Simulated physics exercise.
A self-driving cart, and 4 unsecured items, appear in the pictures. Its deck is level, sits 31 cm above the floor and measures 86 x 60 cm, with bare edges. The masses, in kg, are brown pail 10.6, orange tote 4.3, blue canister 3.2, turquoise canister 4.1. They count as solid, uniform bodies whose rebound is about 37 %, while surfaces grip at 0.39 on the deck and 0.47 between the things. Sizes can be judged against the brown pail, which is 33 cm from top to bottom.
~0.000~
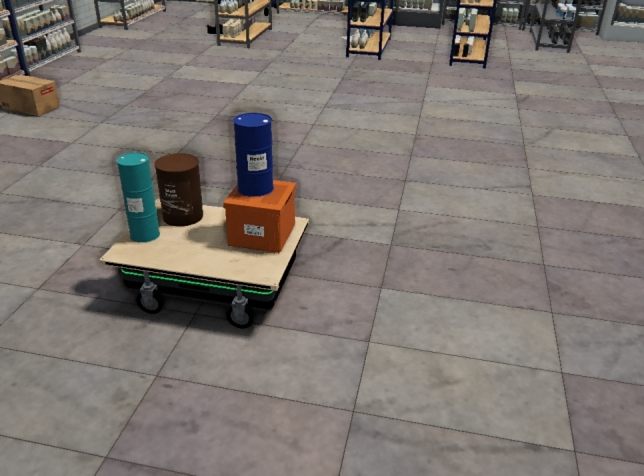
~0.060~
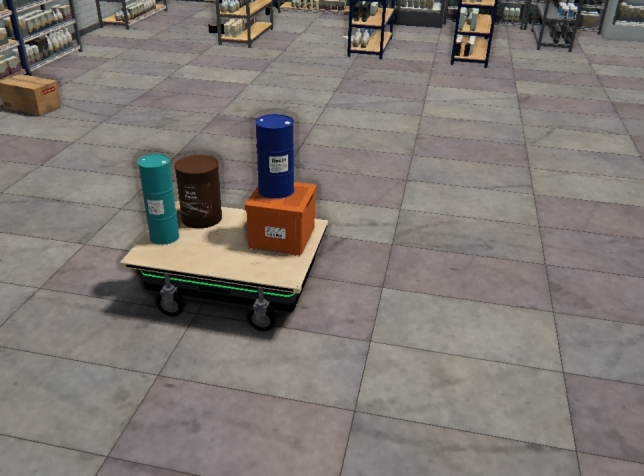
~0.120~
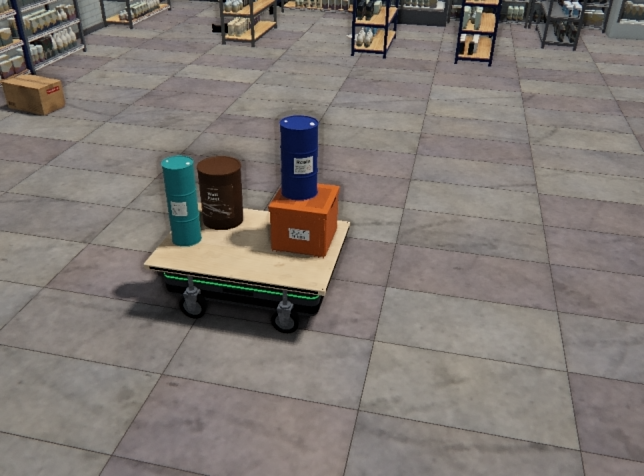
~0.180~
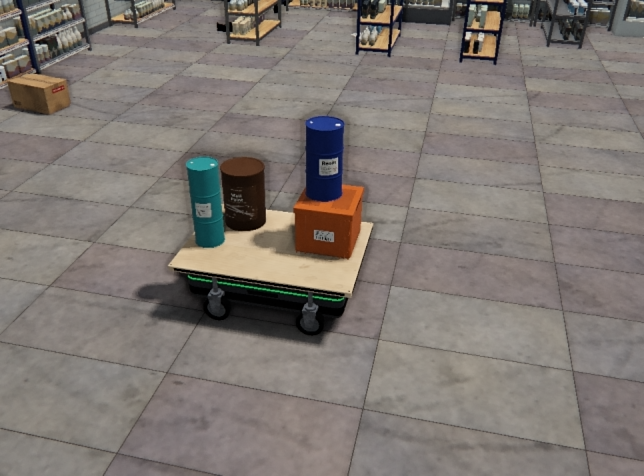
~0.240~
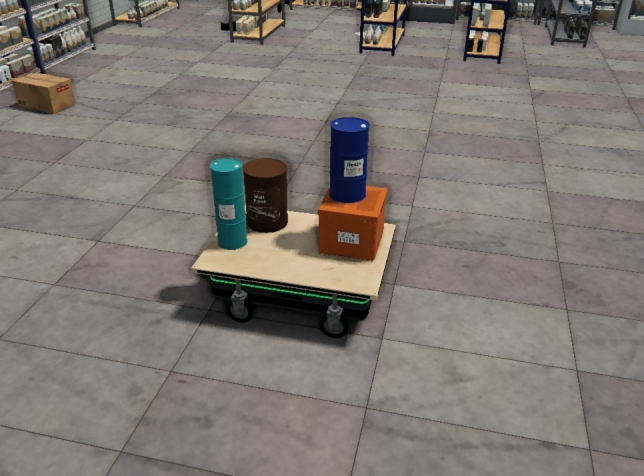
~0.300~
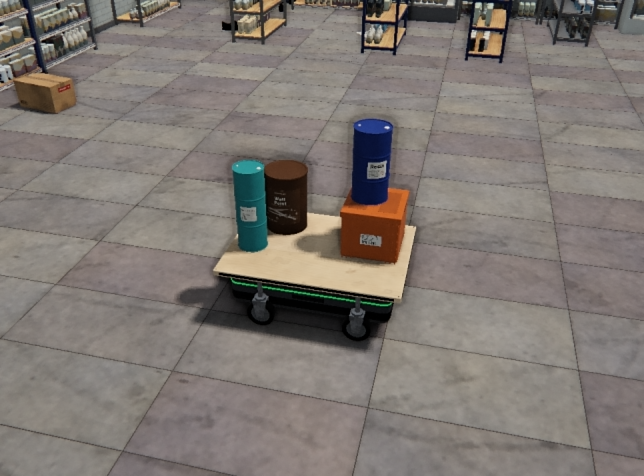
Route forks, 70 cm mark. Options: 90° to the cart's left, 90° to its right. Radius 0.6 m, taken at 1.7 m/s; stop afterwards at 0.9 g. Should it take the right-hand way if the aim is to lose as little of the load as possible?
No, it should go left.
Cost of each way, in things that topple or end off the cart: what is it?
For left it's 3, for right it's 4.
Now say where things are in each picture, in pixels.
In the first frame, cart has run 0 cm; brown pail (180, 190); orange tote (262, 214).
In the second frame, cart has run 10 cm; blue canister (275, 157); turquoise canister (159, 200).
In the third frame, cart has run 20 cm; blue canister (299, 158); turquoise canister (182, 202).
In the fourth frame, cart has run 31 cm; blue canister (324, 159); turquoise canister (206, 203).
In the fifth frame, cart has run 41 cm; blue canister (349, 161); turquoise canister (229, 205).
In the sixth frame, cart has run 51 cm; brown pail (287, 198); orange tote (374, 223).
Turning left. At 0.80 s, cart has run 136 cm, turned 49°; orange tote slid 35 cm near (538, 214); blue canister slid 37 cm; turquoise canister leaning 10°.
After 1.10 s, cart has run 187 cm, turned 89°; orange tote, blue canister and turquoise canister now off the cart.
After 1.40 s, cart has run 211 cm, turned 90°, stopped; brown pail slid 15 cm near (447, 144).
By the end (1.9 s), off the cart, orange tote, blue canister and turquoise canister; not toppled but over 10 cm from the start, brown pail. Seen from the same camera at the end, brown pail near (448, 140), orange tote near (549, 190).
Turning right instead, brown pail, orange tote, blue canister and turquoise canister tipped over or off the cart, 4 of 4 in all.
